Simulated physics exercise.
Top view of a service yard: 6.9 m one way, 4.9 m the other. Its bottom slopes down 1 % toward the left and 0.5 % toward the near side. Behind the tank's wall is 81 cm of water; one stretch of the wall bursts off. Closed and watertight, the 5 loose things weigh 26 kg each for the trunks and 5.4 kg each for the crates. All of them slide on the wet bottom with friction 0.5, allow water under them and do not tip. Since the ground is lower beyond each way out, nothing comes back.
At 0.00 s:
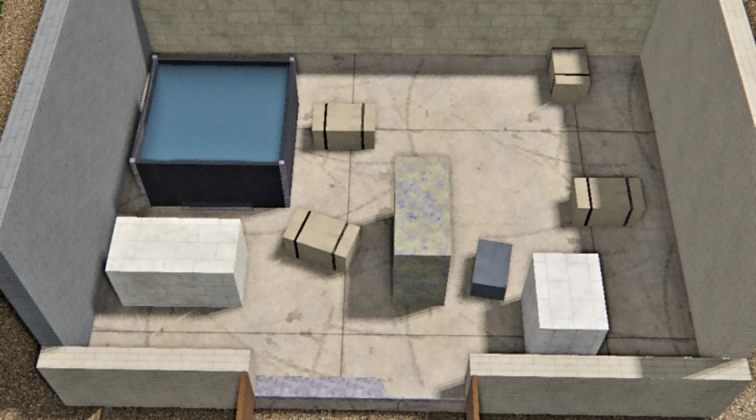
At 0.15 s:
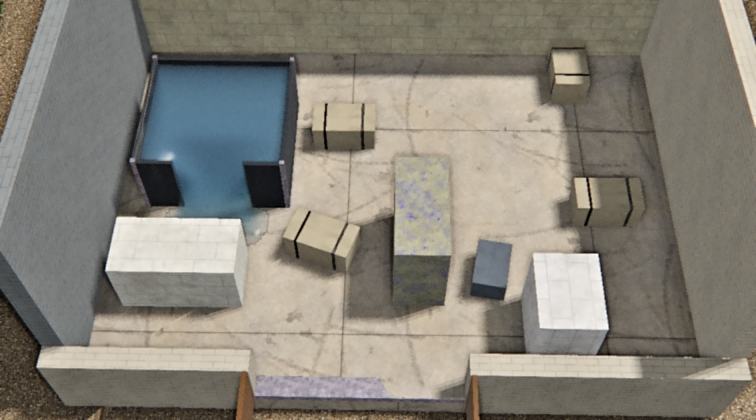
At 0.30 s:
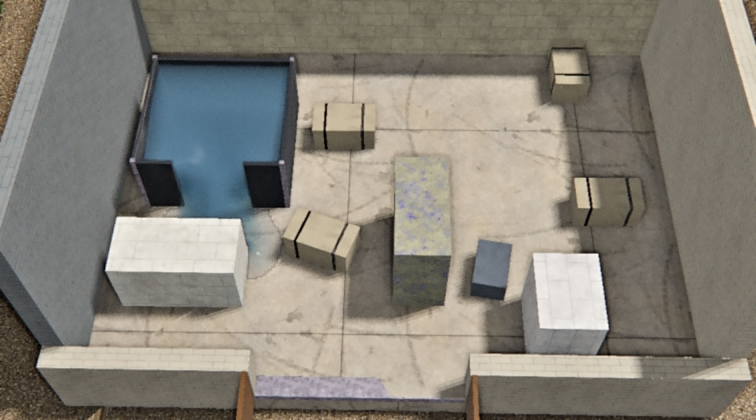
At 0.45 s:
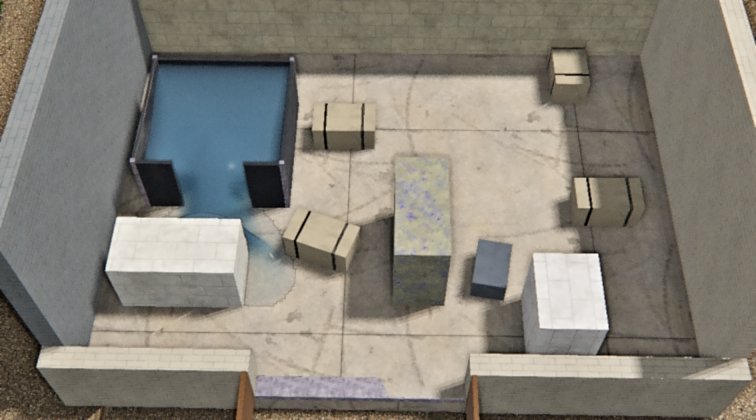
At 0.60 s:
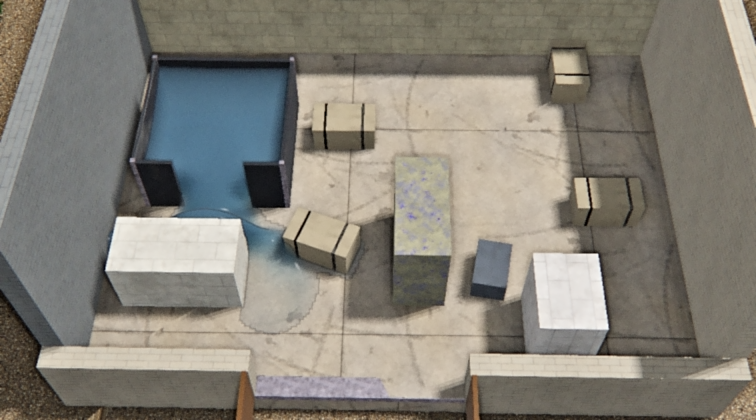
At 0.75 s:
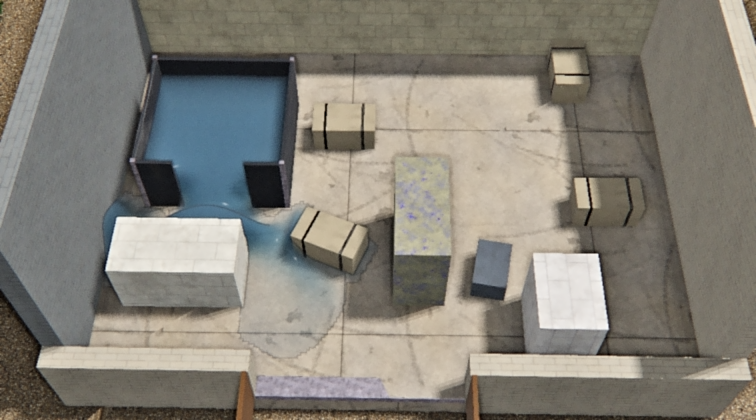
Water pours through a gap in the tank's wall, spreads across the yard and nudges one trunk.
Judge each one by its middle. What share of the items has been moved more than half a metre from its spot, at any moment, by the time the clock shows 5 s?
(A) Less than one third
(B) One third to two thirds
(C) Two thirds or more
Less than one third.
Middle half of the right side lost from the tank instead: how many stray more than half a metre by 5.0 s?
You'd get 3 in that case.
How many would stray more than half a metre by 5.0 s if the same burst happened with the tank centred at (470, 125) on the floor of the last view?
That gives 1 of them.
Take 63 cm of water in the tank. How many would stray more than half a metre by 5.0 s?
You'd get 1 in that case.
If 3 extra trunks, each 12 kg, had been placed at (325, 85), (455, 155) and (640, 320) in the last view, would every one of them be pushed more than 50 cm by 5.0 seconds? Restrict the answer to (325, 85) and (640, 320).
The first comes out beyond the limit, the second within the limit.
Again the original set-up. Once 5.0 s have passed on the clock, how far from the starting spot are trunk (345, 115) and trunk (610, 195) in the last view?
0 cm and 0 cm.
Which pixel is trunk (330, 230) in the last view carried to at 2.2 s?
It ends up close to (354, 263).
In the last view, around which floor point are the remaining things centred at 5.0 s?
Around (504, 173).
After 1.1 s 0 of 5 are over 50 cm from their spots; 0 afloat.
After 2.2 s 1 of 5 are over 50 cm from their spots; 0 afloat.
After 3.5 s 1 of 5 are over 50 cm from their spots; 0 afloat.
After 5.0 s 1 of 5 are over 50 cm from their spots, and 1 have been at some point; 0 afloat.
